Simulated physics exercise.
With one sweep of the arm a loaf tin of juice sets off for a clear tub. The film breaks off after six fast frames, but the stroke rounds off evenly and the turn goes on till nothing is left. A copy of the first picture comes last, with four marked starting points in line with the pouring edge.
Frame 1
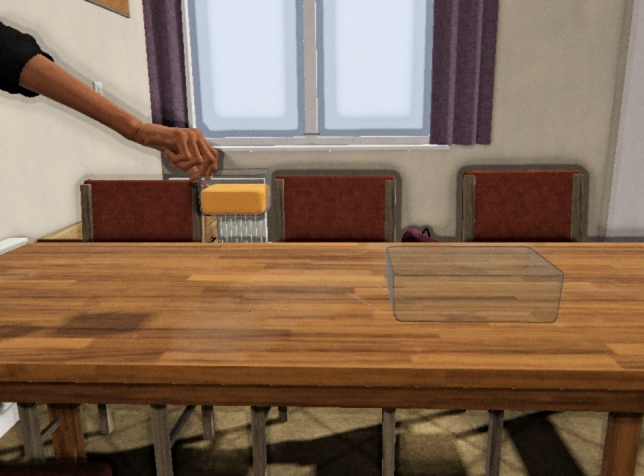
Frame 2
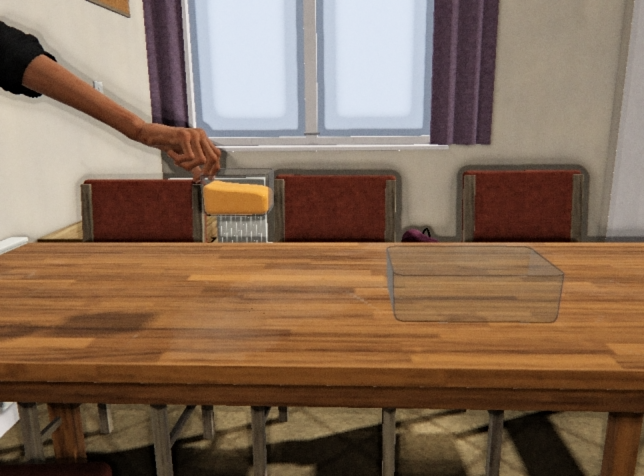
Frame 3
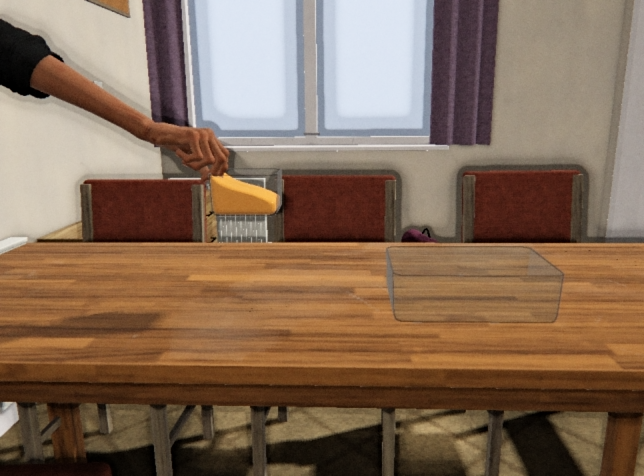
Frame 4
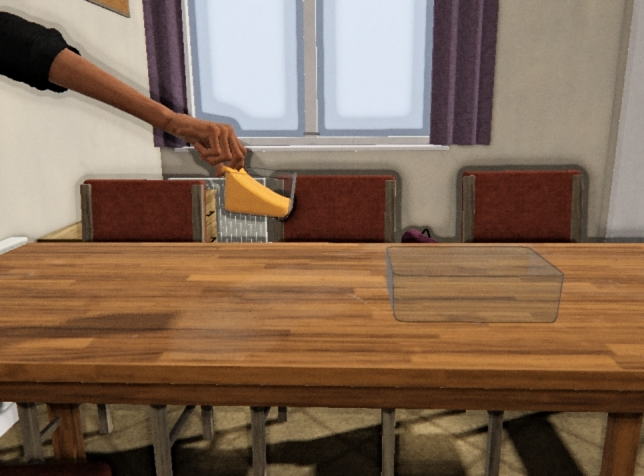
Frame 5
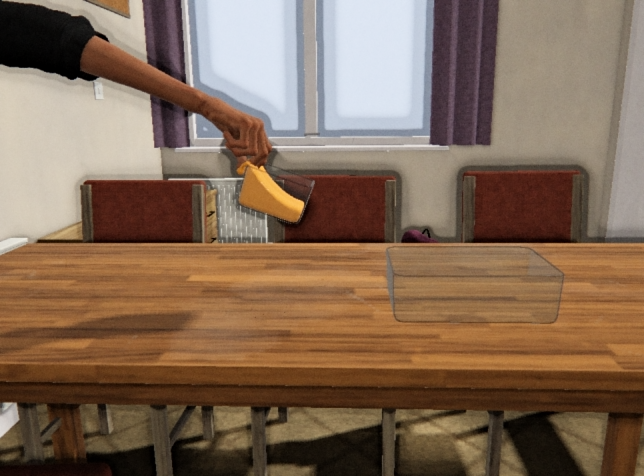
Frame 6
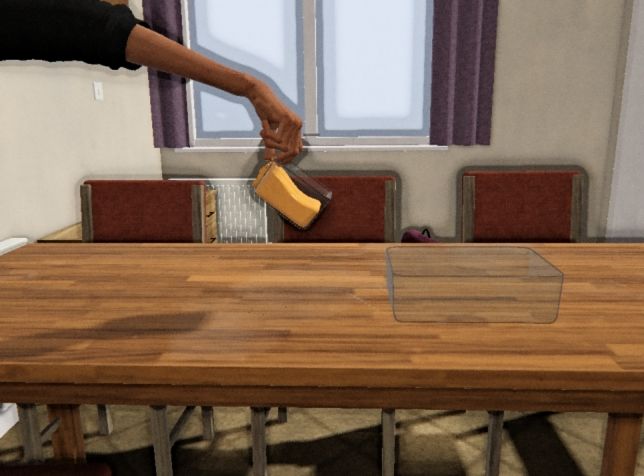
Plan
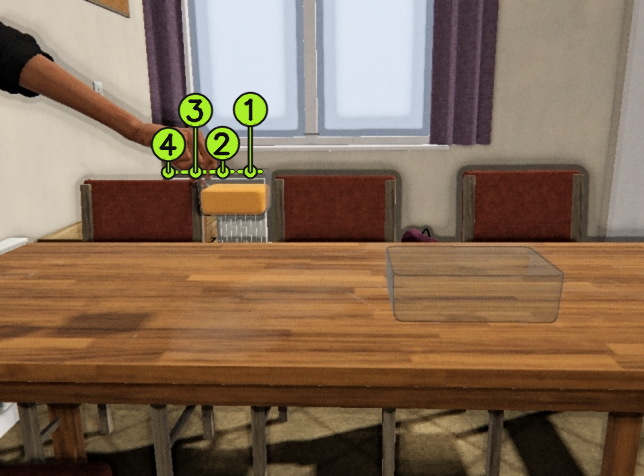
In a room with red-backed chairs and a window behind a wooden table, a hand holds a container of orange juice level, left of a clear, empty tub. The arm sweeps right, the container tilts right end down, and the juice banks up toward its left side, while the tub stays still.
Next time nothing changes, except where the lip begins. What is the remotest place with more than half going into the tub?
1 will do.
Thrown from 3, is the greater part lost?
Yes, that goes wrong.
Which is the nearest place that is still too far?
The answer is 2.
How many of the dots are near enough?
One of them.
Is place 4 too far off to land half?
Yes, it does.
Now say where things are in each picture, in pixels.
The first picture shows upright, lip at (267, 171); tub from (393, 320) to (557, 321); nothing has left yet.
The second picture shows upright, lip at (270, 171); nothing has left yet.
The third picture shows upright, lip at (278, 171); nothing has left yet.
The fourth picture shows tipped about 7°, lip at (293, 175); juice is over the rim, down to (234, 168).
The fifth picture shows tipped about 20°, lip at (312, 183); juice is over the rim, down to (245, 171).
The sixth picture shows tipped about 38°, lip at (330, 195); juice is over the rim, down to (258, 182).
In lime, 1 at (250, 171); 2 at (222, 171); 3 at (195, 172); 4 at (168, 172).
With 1, about 69 % lands in the tub, 21 % falls short and 11 % goes beside or beyond.
With 2, about 32 % lands in the tub, 64 % falls short and 4 % goes beside or beyond.
With 3, about 1 % lands in the tub, 95 % falls short and 4 % goes beside or beyond.
With 4, about 0 % lands in the tub, 98 % falls short.
